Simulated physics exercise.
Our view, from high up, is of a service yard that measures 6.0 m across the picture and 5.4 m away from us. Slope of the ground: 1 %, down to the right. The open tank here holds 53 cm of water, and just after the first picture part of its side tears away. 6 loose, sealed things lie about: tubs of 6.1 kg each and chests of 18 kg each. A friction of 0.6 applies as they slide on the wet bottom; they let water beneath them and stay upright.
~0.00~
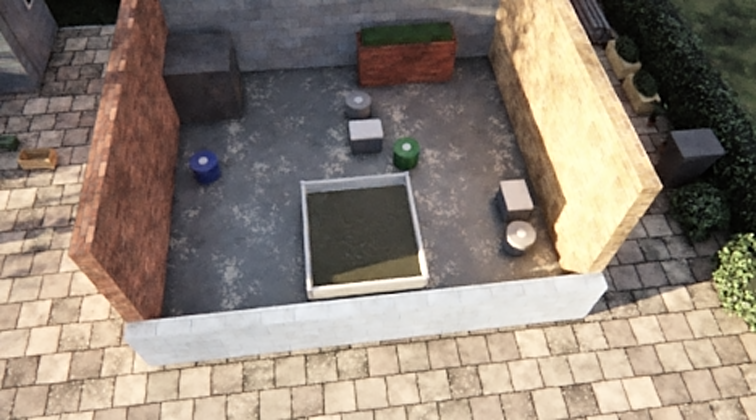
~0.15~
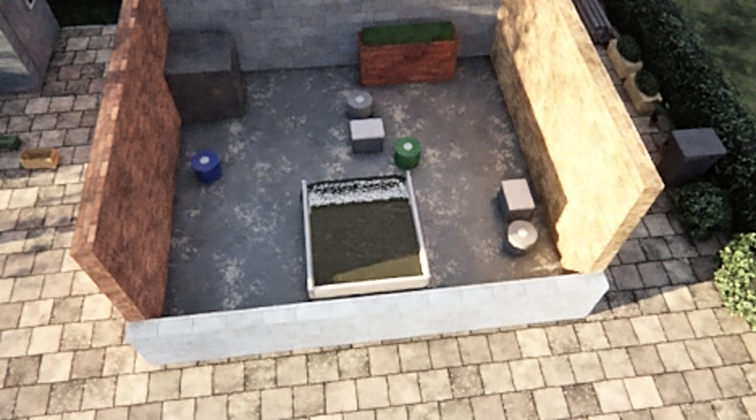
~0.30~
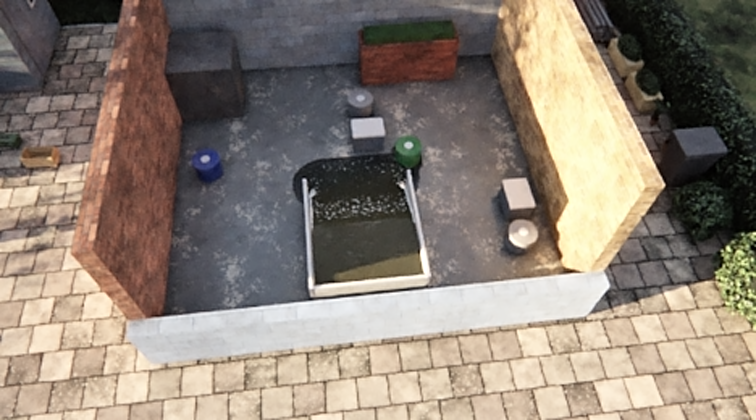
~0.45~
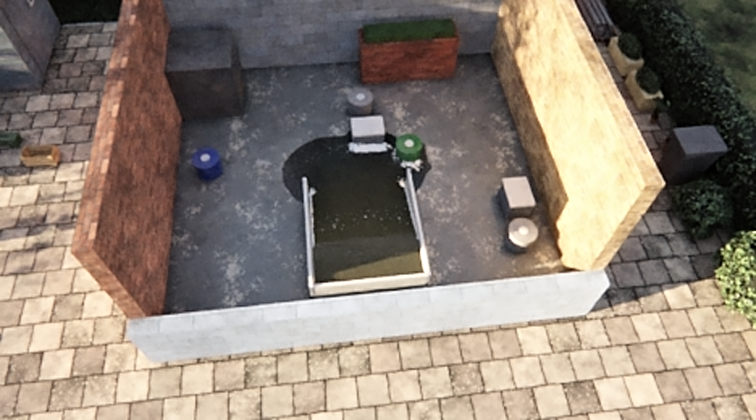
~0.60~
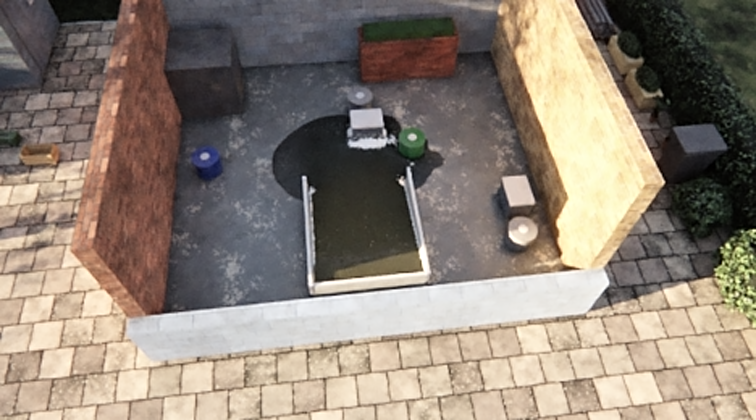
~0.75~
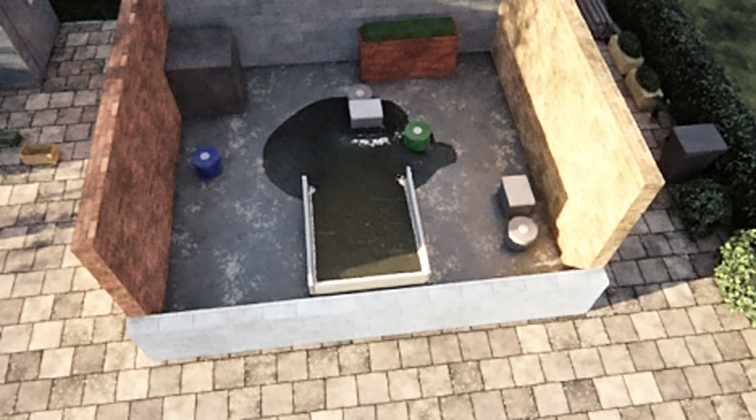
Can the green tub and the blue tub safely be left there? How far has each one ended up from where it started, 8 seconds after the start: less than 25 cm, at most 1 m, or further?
I expect the green tub to be swept well away, I expect the blue tub to be swept well away.
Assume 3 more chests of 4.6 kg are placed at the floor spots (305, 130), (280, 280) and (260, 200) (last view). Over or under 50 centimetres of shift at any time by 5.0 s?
In the order listed: Across the line; behind the line; behind the line.
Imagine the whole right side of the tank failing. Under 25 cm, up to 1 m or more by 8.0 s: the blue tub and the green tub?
First the blue tub: It holds steady; as for the green tub, it inches along.
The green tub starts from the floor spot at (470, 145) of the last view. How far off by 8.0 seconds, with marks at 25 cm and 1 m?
Put there, it wanders off a long way.
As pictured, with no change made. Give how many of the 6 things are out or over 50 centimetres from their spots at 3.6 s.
I get 3.
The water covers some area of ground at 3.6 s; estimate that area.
Wet area: Approx. 19 m2.
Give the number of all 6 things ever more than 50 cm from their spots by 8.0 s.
4 in all.
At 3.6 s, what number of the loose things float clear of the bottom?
Tally: 3 of them.
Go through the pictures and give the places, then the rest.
The green tub at (406, 147) rests on the ground; the blue tub at (203, 161) rests on the ground; water covers 2.7 m2; 0 of 6 have shifted, in the first picture.
The green tub at (408, 147) rests on the ground; the blue tub at (205, 160) rests on the ground; 3.5 m2 under water; 0 of 6 have shifted, in the second picture.
The green tub at (408, 146) rests on the ground; the blue tub at (205, 159), on the bottom; 4.4 m2 under water; 0 of 6 have shifted, in the third picture.
The green tub at (409, 144), on the bottom; the blue tub at (205, 158), on the bottom; water covers 5.4 m2; 0 of 6 have shifted, in the fourth picture.
The green tub at (412, 137) rests on the ground, 14 cm from its start; the blue tub at (205, 157) rests on the ground; water covers 6.7 m2; 2 of 6 have shifted, in the fifth picture.
The green tub at (417, 131), on the bottom, 32 cm from its start; the blue tub at (205, 156), on the bottom; 8.0 m2 under water; 3 of 6 have shifted, in the sixth picture.
After 1.6 s the green tub is near (453, 91), 1.5 m from its start, aground; the blue tub is near (205, 156), 0.0 m from its start, aground; 0 afloat.
After 3.6 s the green tub is near (467, 46), 2.7 m from its start, afloat; the blue tub is near (205, 156), 0.0 m from its start, aground; 3 afloat.
After 5.6 s the green tub is near (494, 72), 2.4 m from its start, afloat; the blue tub is near (197, 188), 0.7 m from its start, afloat; 4 afloat.
After 8.0 s the green tub is near (502, 101), 2.0 m from its start, afloat; the blue tub is near (194, 284), 2.4 m from its start, afloat; 4 afloat.
